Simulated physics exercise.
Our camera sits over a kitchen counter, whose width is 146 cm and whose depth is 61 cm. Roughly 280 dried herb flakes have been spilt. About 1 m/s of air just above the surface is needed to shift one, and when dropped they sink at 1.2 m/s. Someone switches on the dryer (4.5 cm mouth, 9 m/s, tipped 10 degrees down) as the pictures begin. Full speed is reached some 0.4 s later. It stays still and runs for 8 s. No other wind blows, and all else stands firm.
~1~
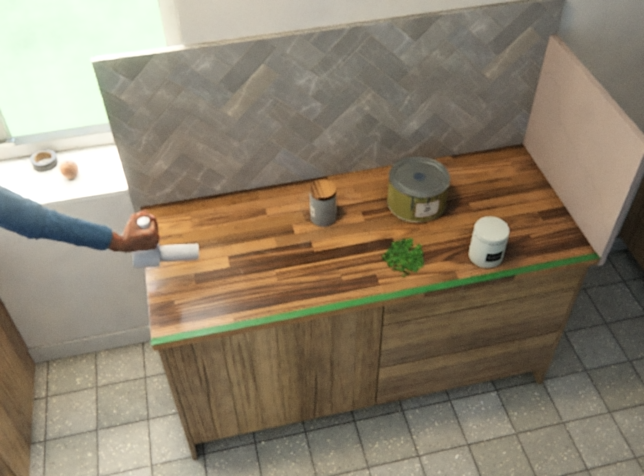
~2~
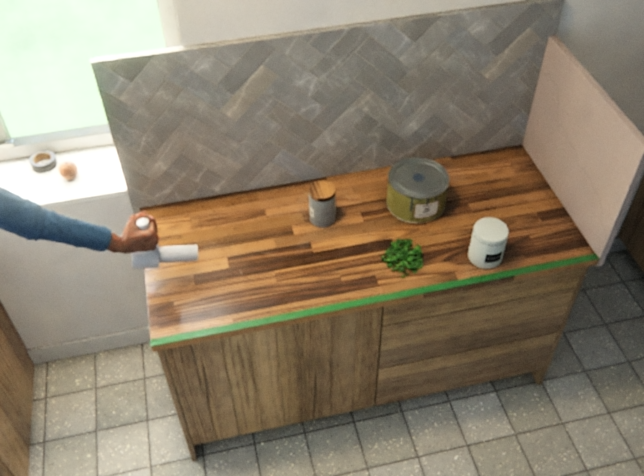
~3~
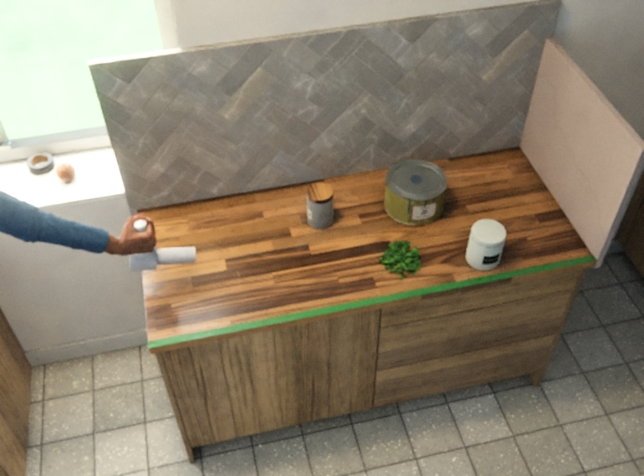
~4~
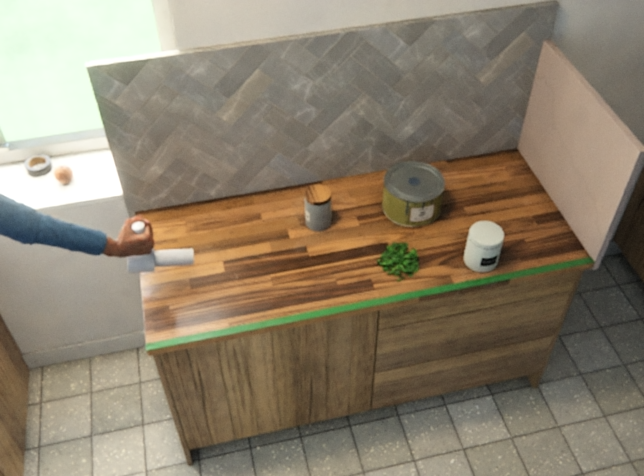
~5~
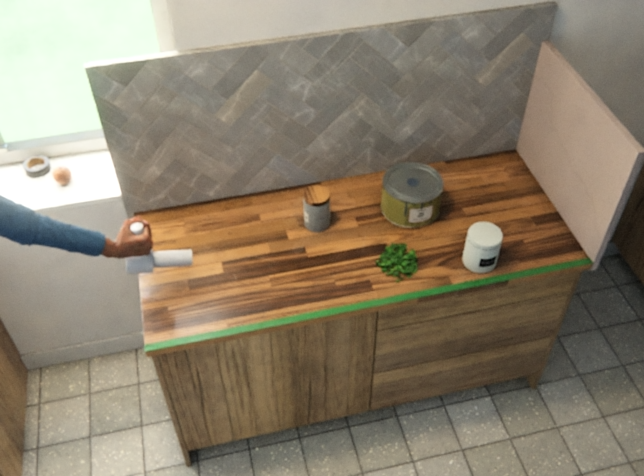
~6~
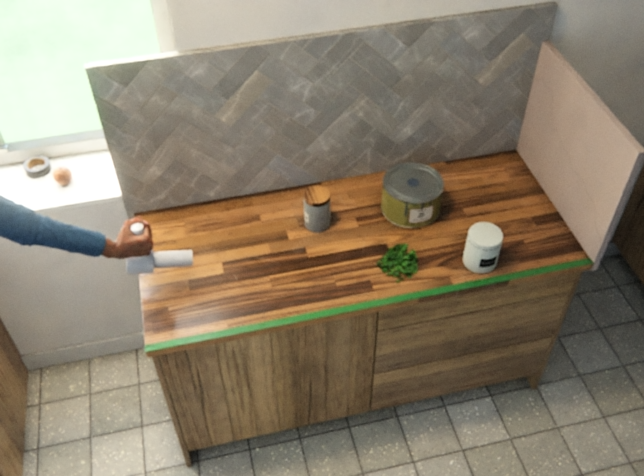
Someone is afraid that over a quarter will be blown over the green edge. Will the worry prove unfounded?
Loss there overshoots a quarter.
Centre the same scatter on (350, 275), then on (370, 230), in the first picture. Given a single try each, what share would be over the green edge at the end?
Taking the two spots in order, I'd say around 90 percent and then 20 percent.
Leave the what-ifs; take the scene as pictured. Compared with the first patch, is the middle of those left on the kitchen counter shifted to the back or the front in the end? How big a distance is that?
To the near part, near enough 5 cm.
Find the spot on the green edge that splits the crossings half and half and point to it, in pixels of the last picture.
(496, 283).
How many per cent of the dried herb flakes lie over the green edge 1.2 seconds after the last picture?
About 60 per cent.
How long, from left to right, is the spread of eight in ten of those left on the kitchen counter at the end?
I'd say close to 30 cm.
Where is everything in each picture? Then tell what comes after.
In the first picture, the middle of the dried herb flakes is near (406, 255), none has stirred yet and the mouth of the dryer is at (198, 252).
In the second picture, the middle of the dried herb flakes is near (405, 255), none has stirred yet and the green edge is centred on (386, 301).
In the third picture, the middle of the dried herb flakes is near (403, 257), none has stirred yet, the top of a jar is at (489, 231) and the top of a large tin is at (416, 179).
In the fourth picture, the middle of the dried herb flakes is near (401, 258) and none has stirred yet.
In the fifth picture, the middle of the dried herb flakes is near (400, 259) and none has stirred yet.
In the sixth picture, the middle of the dried herb flakes is near (400, 260) and none has stirred yet.
Then, 1.2 s after the last picture the count stands so, 61 % are over the green edge; the middle of those still in play is near (469, 257).
Then, 2.2 s after the last picture the count stands so, 67 % are over the green edge; the middle of those still in play is near (469, 257).
Then, 4.0 s after the last picture the count stands so, 70 % are over the green edge; the middle of those still in play is near (469, 257).
Then, 7.6 s after the last picture, at the end, 76 % are over the green edge; the middle of those still in play is near (469, 257).
